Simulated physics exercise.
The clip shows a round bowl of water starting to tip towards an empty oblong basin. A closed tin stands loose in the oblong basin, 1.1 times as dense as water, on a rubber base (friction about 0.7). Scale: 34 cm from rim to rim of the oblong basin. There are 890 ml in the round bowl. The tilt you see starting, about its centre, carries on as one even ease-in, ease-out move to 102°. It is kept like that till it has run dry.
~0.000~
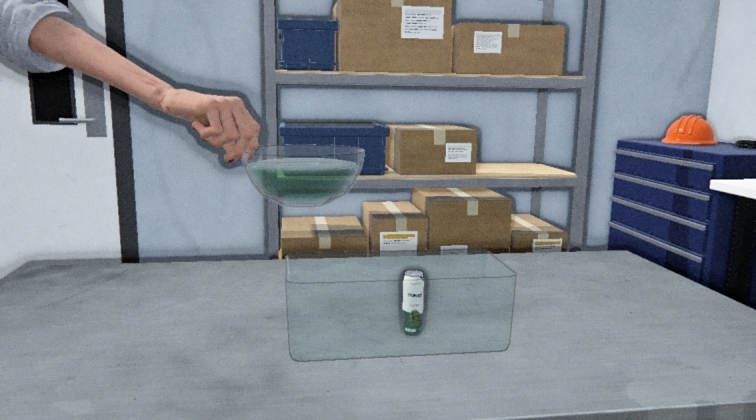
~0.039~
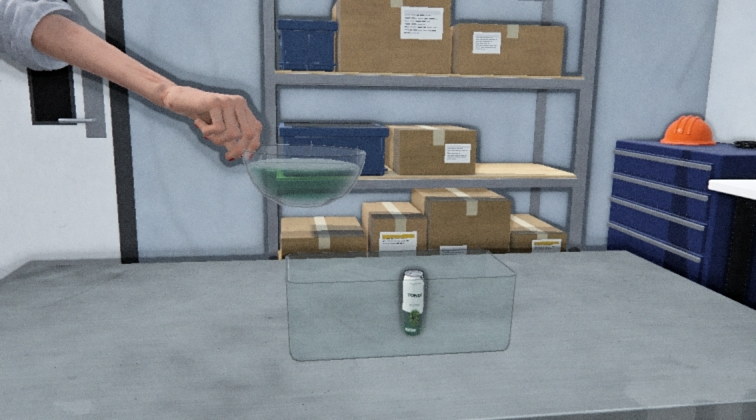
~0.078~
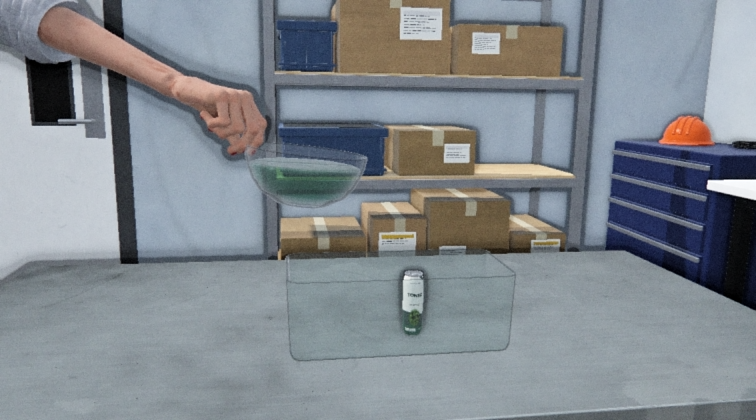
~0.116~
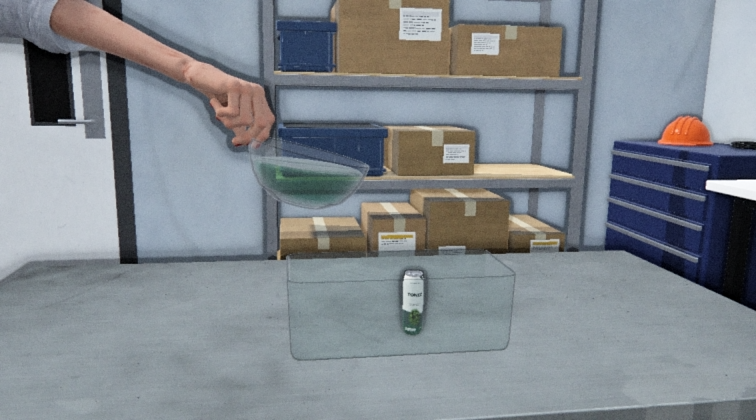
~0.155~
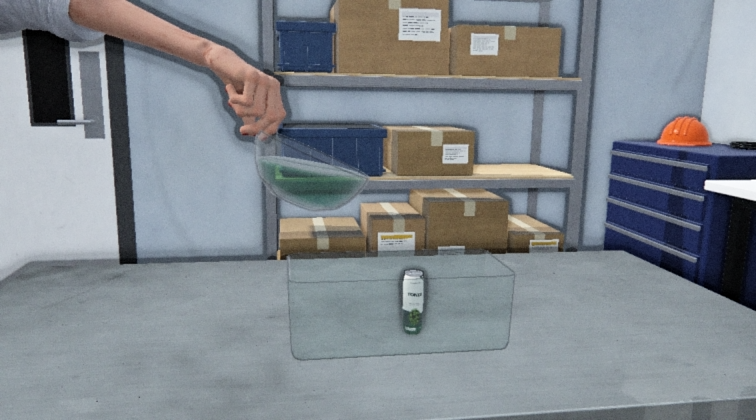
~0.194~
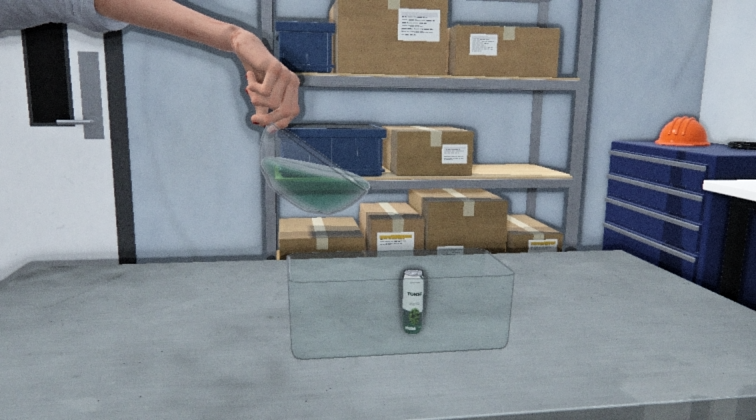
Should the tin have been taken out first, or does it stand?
It falls.
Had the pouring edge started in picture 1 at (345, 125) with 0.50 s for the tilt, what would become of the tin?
Then it goes over.
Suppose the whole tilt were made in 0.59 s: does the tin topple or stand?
The tin falls.
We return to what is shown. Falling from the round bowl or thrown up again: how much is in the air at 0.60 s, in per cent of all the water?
Near 3 in a hundred.
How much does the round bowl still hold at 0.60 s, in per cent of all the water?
Some 0 per cent.
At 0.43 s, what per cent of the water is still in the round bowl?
Some 10 per cent.
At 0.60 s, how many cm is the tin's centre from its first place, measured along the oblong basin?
Some 5 cm.
Then, 0.43 s in, the tilt is 99° and 9 per cent is still to pour; the tin stands where it began.
Then, 0.60 s in, the tilt is 102° and 0 per cent is still to pour; the tin leans 11°.
Then, 0.78 s in, the tilt is 102° and 0 per cent is still to pour; the tin leans 12°.
Then, 0.98 s in, the tilt is 102° and 0 per cent is still to pour; the tin lies on its side.
Finally, the tin lies on its side.
